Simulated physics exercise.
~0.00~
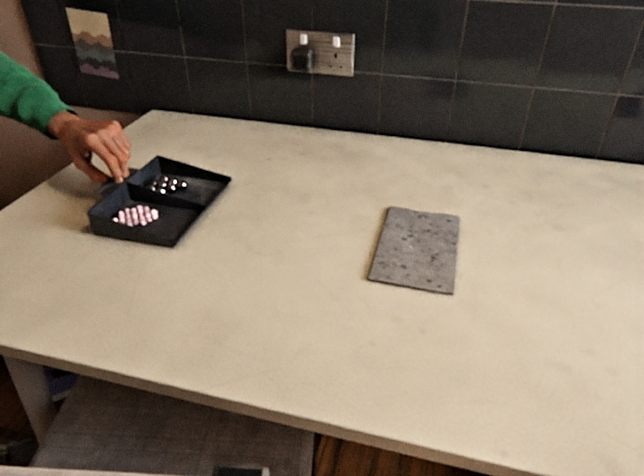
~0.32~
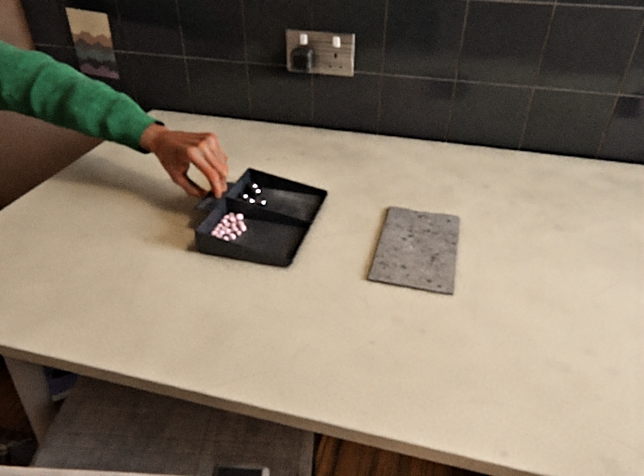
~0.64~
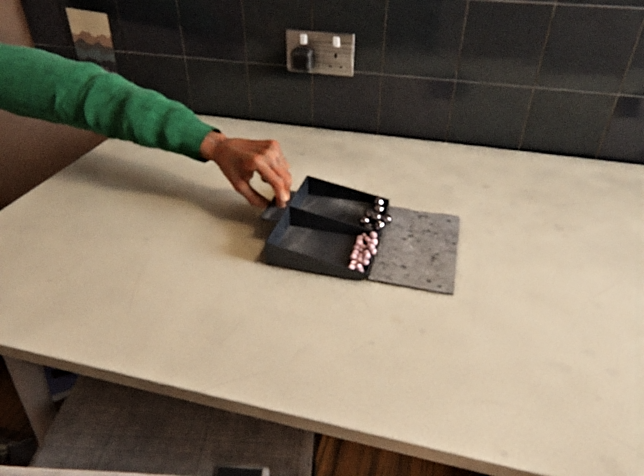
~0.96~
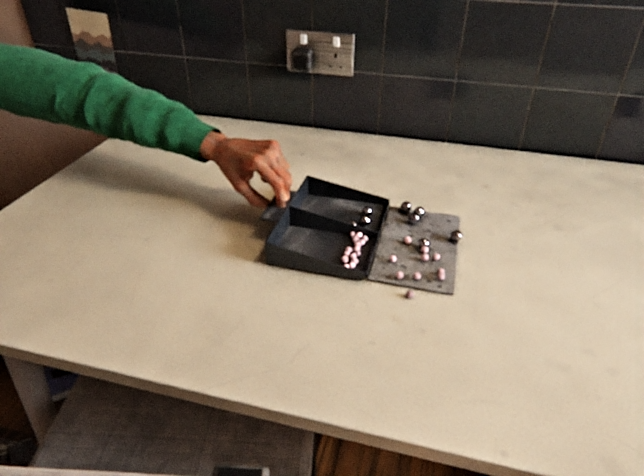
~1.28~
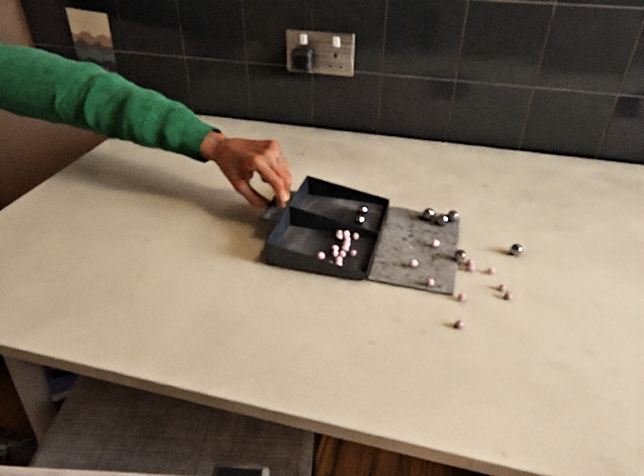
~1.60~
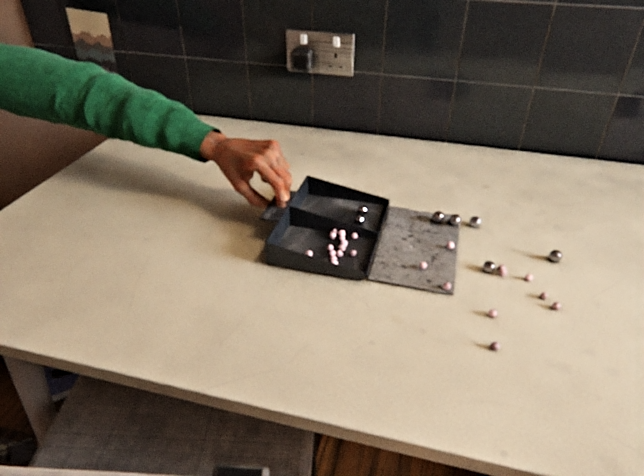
A dark two-part tray, pushed by a hand in a green sleeve, slides right across a pale tabletop, seen from above at an angle, with black wall tiles and a socket behind. Small pink-and-white balls sit in its front section and shiny dark ones in the back, while a flat grey slab lies ahead. The tray stops against the slab, and both batches surge to its right rim. Some of each spill over, rolling across the slab and onto the table. At the end, most pink balls and a couple of dark ones remain inside, with the others scattered to the right.
